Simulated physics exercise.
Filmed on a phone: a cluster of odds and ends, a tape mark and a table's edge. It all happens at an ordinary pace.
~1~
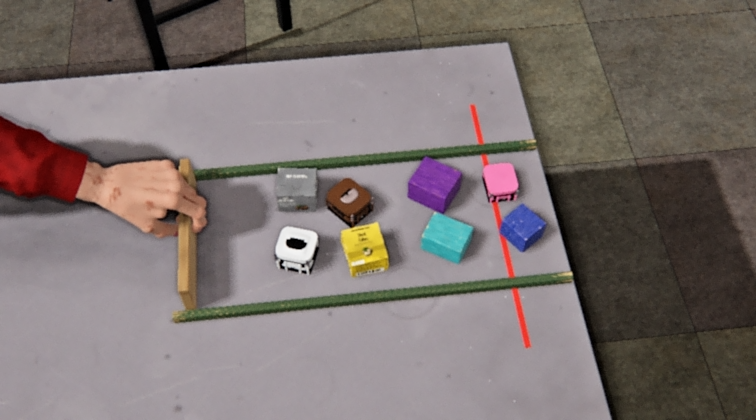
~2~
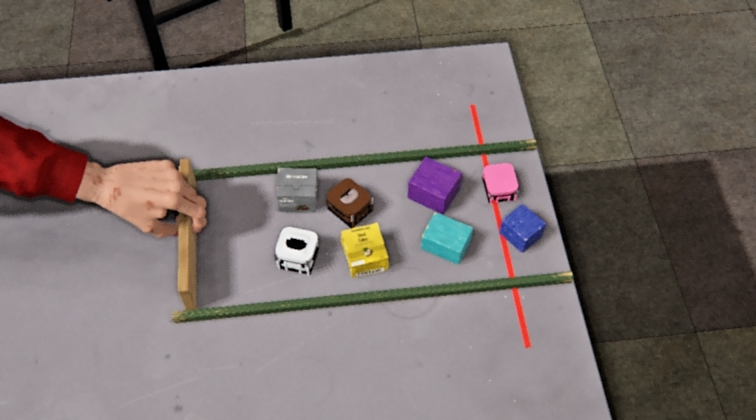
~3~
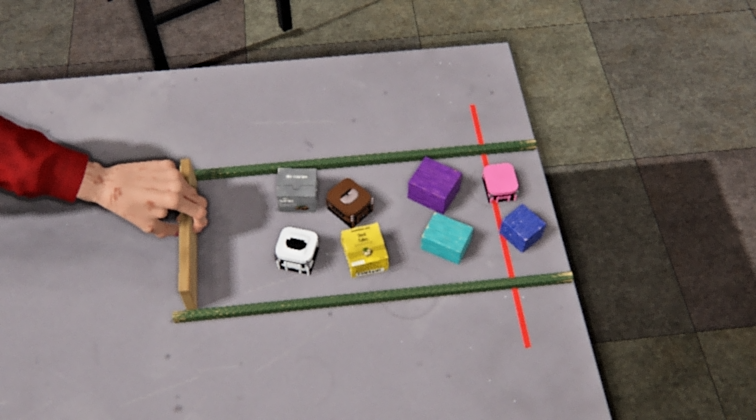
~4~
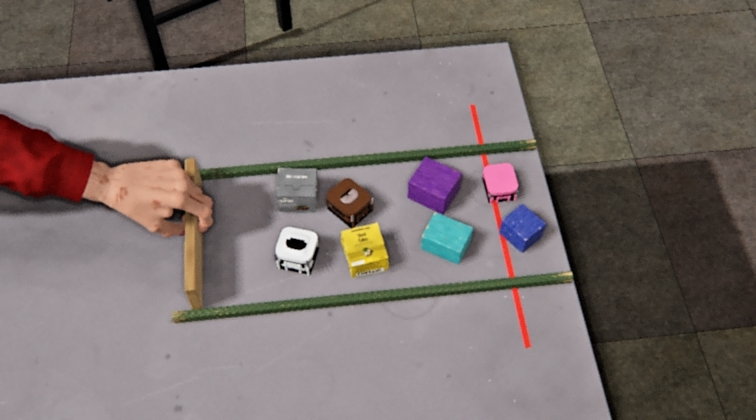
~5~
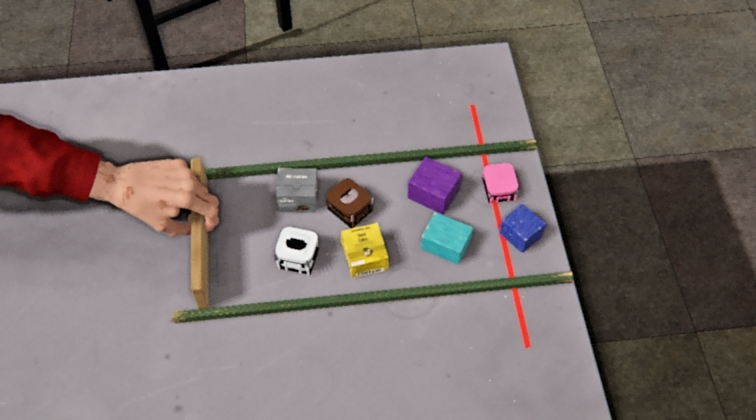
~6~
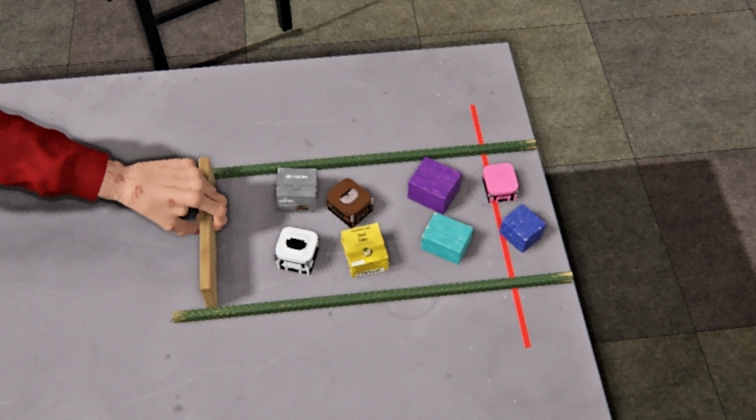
On a grey tabletop, a red-sleeved hand slides a wooden board slightly right between green rods, the small coloured blocks staying still.
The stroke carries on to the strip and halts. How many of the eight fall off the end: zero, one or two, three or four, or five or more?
Outcome: The number that fall off is three or four.
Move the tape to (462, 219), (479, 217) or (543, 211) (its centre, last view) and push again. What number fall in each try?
Down on the floor: 2, 3 and 8.
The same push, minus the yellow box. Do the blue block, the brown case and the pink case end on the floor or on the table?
The blue block drops off, the brown case holds on, the pink case drops off.
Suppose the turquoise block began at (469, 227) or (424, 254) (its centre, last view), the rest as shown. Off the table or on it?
The turquoise block comes down; comes down.
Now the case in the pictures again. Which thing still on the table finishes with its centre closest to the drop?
The yellow box.
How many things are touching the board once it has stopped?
In contact: 2.
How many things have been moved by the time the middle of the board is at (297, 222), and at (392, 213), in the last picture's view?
First 3, then 8.
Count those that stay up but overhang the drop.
It comes to 1.
Early on, none off yet; blue block at rest near (522, 228); pink case at rest near (500, 184); turquoise block at rest near (447, 238).
Finally, the number that fall off is three or four; lost, purple block, turquoise block, pink case and blue block.
